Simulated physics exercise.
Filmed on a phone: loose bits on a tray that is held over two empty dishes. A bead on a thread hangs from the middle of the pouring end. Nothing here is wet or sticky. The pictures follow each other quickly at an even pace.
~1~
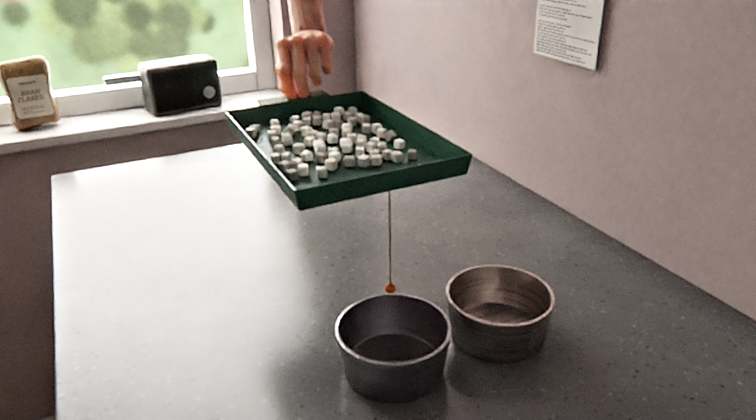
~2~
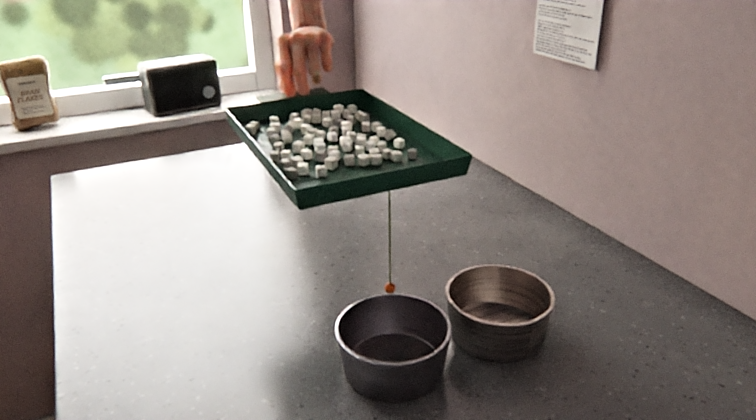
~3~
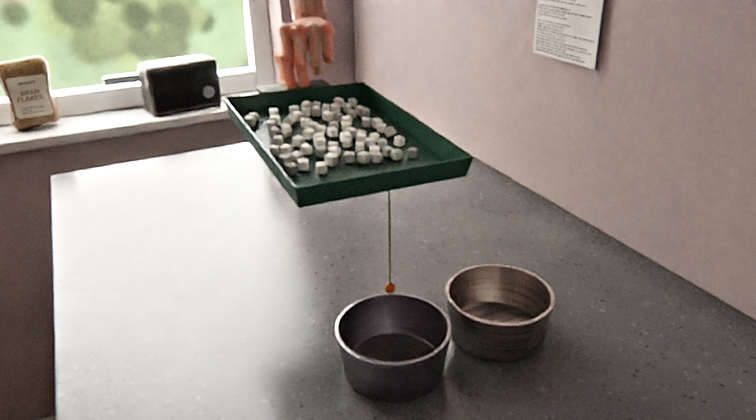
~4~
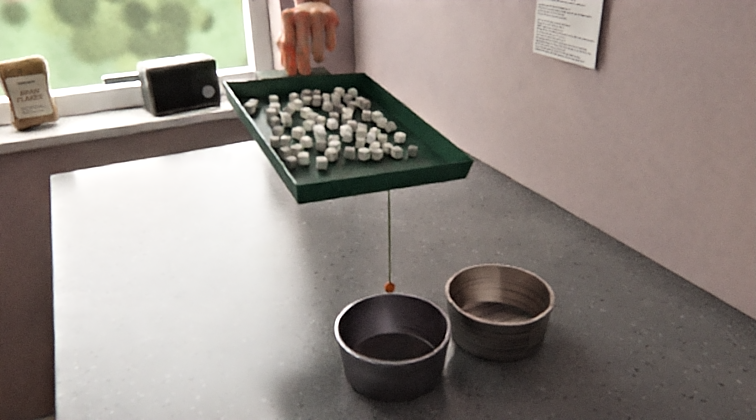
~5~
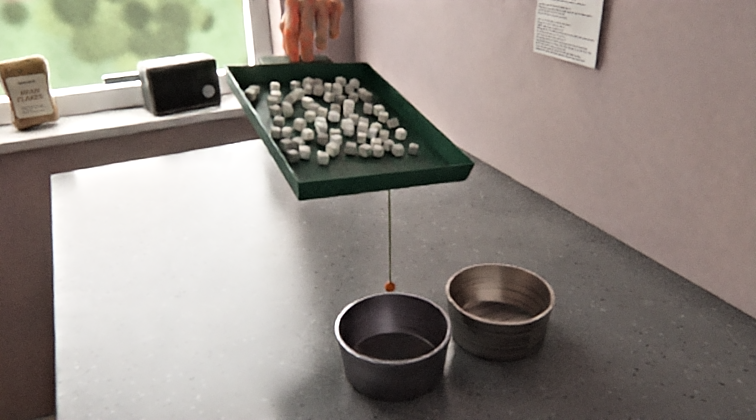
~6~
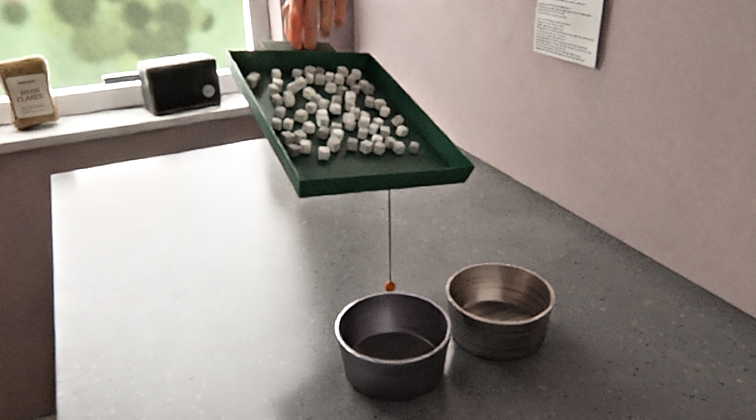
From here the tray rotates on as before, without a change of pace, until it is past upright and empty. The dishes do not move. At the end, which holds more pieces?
The right-hand one ends fuller.
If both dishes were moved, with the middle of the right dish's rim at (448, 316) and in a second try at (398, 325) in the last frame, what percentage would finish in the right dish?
About 40 and 10 per cent.
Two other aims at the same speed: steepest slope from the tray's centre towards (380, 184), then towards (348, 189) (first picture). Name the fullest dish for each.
First left, then left.
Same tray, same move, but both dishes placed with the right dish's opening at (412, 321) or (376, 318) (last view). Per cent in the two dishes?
In turn 20 and 0 in a hundred.
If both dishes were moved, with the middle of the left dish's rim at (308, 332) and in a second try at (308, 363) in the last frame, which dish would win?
First right, then right.
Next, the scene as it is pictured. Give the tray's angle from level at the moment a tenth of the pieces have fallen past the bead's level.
At some 115 degrees.
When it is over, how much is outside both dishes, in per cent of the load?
Roughly 30 in a hundred.
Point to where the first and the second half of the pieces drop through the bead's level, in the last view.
Around (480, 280) and then (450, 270).
Soon, tray tipped steeply; all on the tray.
A while on, tray tipped right over; nearly all on the tray; a stray few in the left dish; a stray few in the right dish; a stray few outside both.
Towards the end, tray tipped past a quarter turn; a small part in the left dish; about two thirds in the right dish; about a quarter outside both.
Finally, tray tipped past a quarter turn; a small part in the left dish; about two thirds in the right dish; about a quarter outside both.
